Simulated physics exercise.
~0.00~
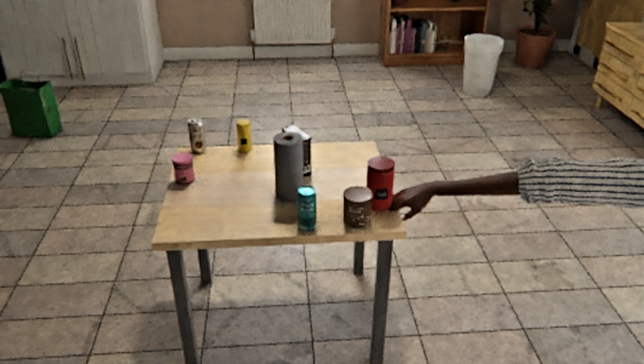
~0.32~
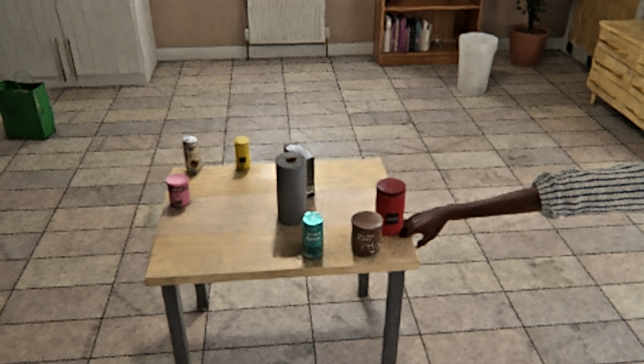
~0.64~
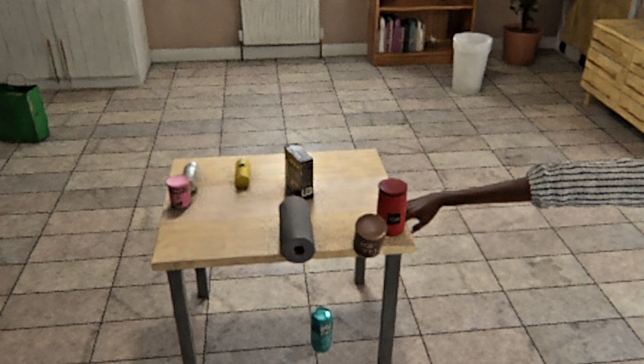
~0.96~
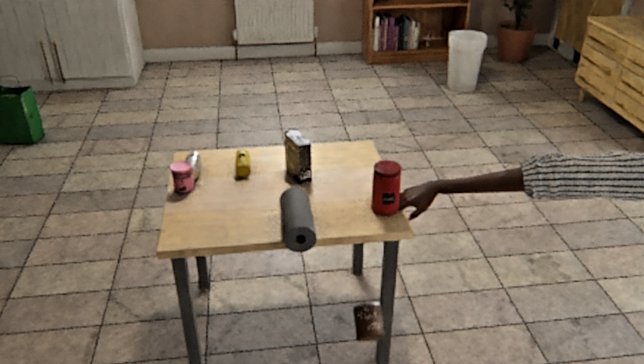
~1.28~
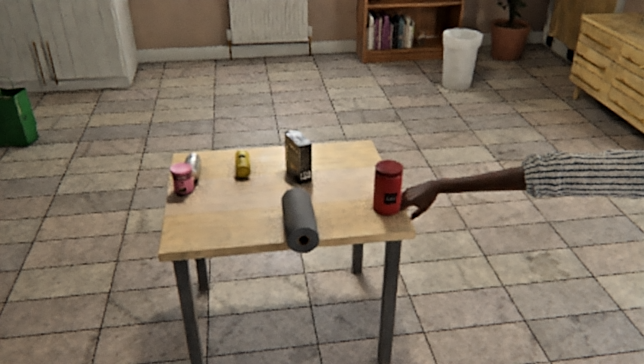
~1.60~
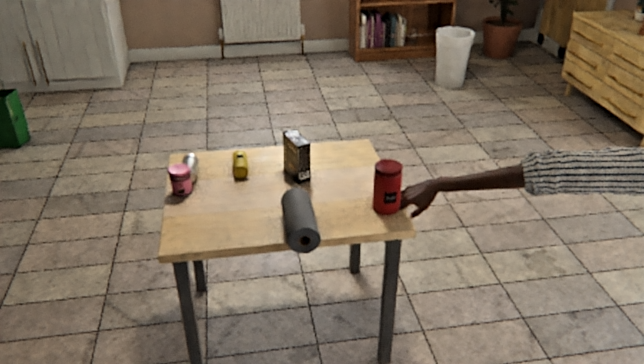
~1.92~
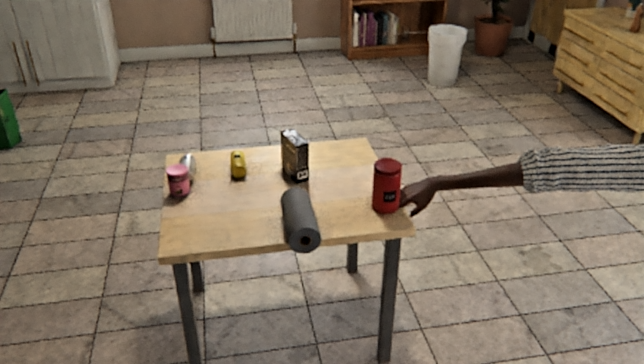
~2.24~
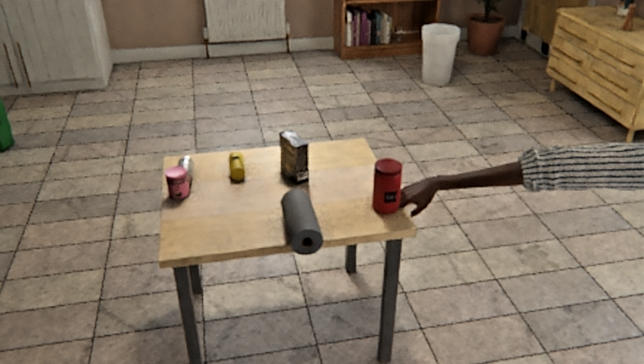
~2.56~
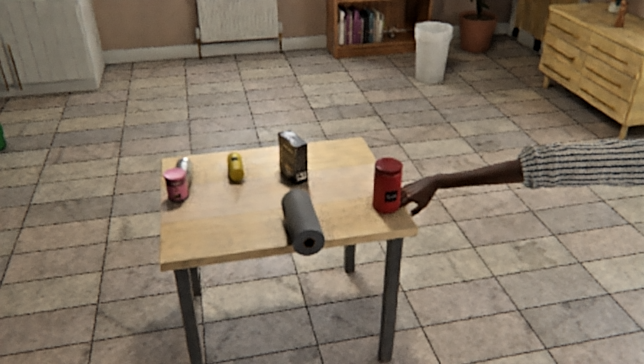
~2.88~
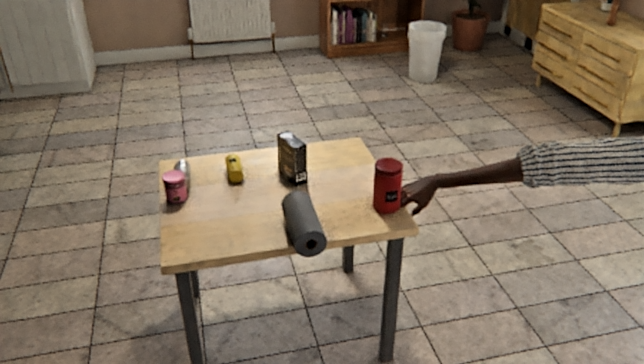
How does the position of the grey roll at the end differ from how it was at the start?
At the start the grey roll stands upright on the table, and at the end it lies on its side near the front edge.
We see a wooden table of containers jerk towards us and back, a hand resting by the red jar; the grey roll, white can and yellow shaker topple, the turquoise can and brown tin fall off, and the rest stay standing.
